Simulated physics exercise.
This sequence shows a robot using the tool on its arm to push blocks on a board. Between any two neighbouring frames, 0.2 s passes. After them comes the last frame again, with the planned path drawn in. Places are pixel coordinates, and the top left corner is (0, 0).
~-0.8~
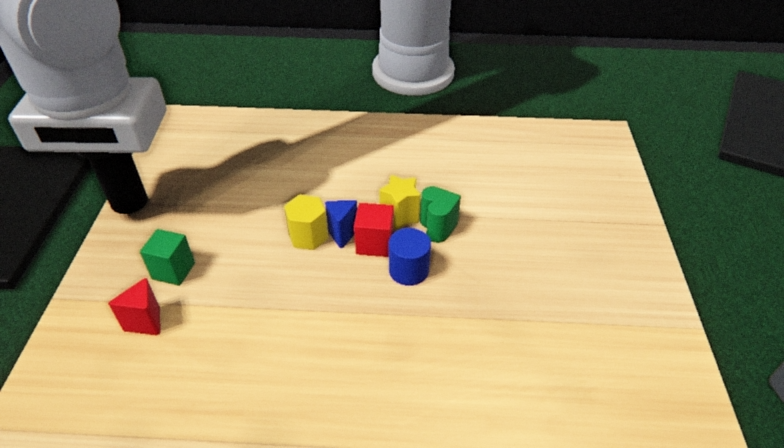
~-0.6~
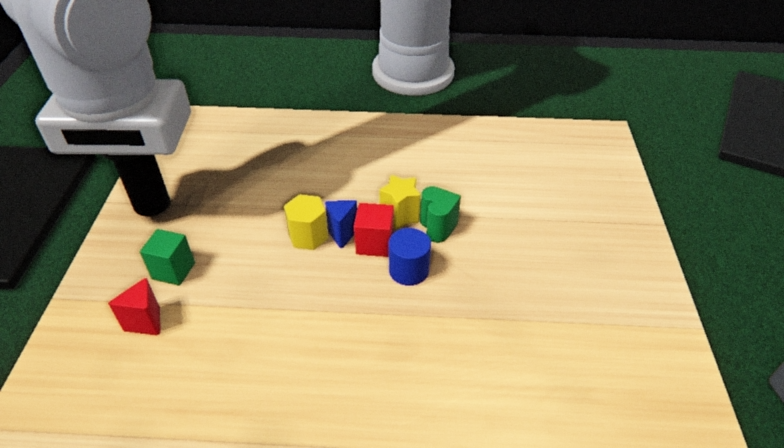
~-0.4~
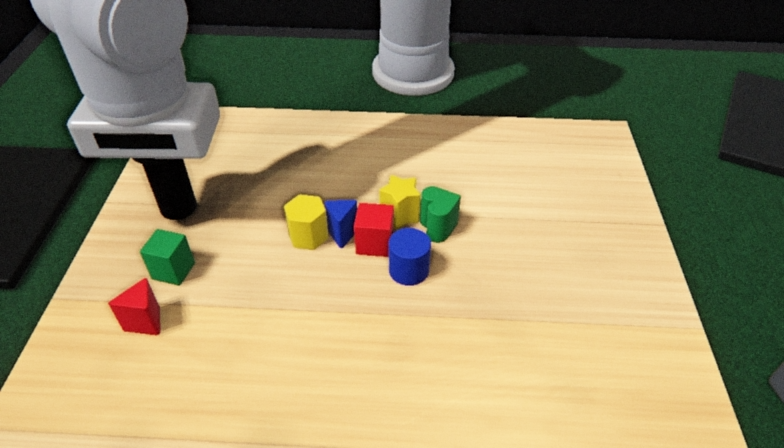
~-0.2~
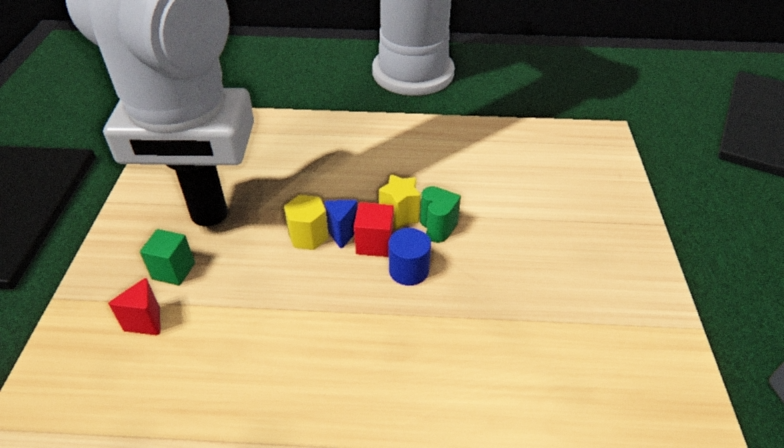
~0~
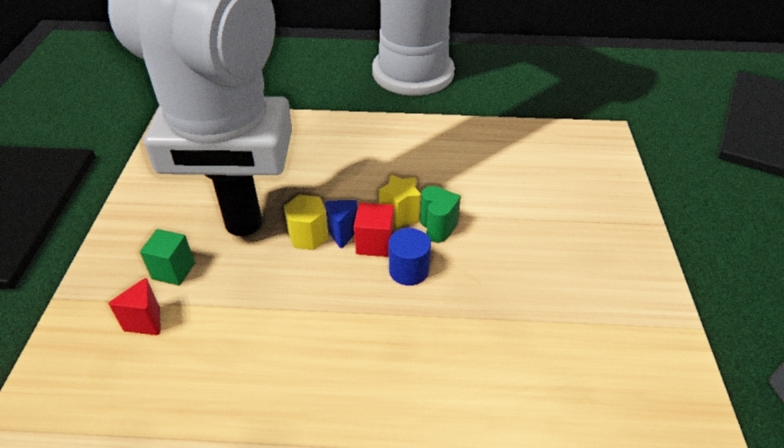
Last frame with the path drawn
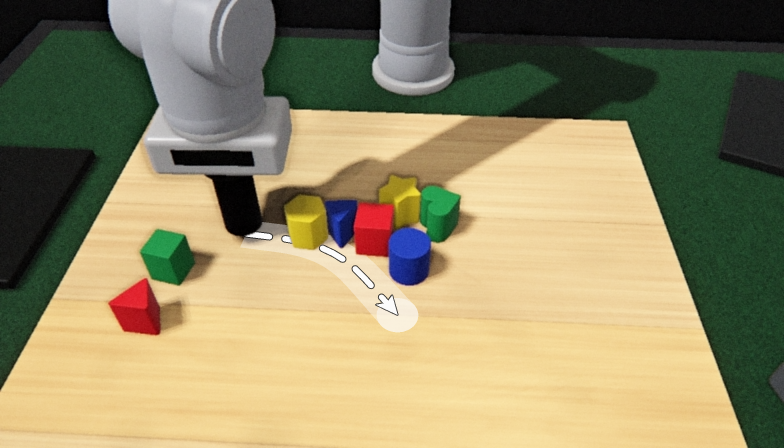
A robot arm moves its black tool right across the board while the colored blocks stay still.
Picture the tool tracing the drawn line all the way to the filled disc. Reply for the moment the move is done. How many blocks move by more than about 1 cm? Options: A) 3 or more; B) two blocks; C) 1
My pick is A.
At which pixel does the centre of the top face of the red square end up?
So, by the moment the path ends, you'll find the top centre of the red square at (405, 213).
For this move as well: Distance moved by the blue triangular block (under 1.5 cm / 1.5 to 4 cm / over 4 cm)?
Past 4 cm.
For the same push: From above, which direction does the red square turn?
From overhead, the rotation is clockwise.
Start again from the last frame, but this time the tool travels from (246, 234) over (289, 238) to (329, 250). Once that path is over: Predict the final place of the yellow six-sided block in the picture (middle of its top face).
The point I'd pick in the picture is (360, 206).
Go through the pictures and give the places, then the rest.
Lower end of the tool at (130, 202), tops of blocks, yellow six-sided block at (305, 208), blue triangular block at (340, 207), red square at (374, 215), yellow star-shaped block at (401, 187), in the first picture.
Tool at (152, 204), blocks as before, in the second picture.
Tool at (179, 208), blocks as before, in the third picture.
Tool at (209, 214), blocks as before, in the fourth picture.
Tool at (244, 223), yellow six-sided block at (305, 208), blue triangular block at (340, 207), red square at (374, 215), yellow star-shaped block at (401, 187), in the fifth picture.
The drawn path runs from (246, 234) via (307, 243) and (357, 271), ending at (397, 315).
The first path, step by step. One third of the way, tool at (307, 233); yellow six-sided block at (344, 206), turned 30° anticlockwise; blue triangular block at (374, 197), turned 20° clockwise; red square at (388, 215), turned 40° clockwise.
Two thirds of the way, tool at (357, 261); yellow six-sided block at (366, 210), turned 95° anticlockwise; blue triangular block at (384, 189); red square at (405, 213), turned 80° clockwise; yellow star-shaped block at (413, 179), turned 20° clockwise.
At the end, tool at (398, 305); yellow six-sided block at (366, 210), turned 95° anticlockwise; blue triangular block at (384, 189); red square at (405, 213), turned 80° clockwise; yellow star-shaped block at (413, 179), turned 20° clockwise.
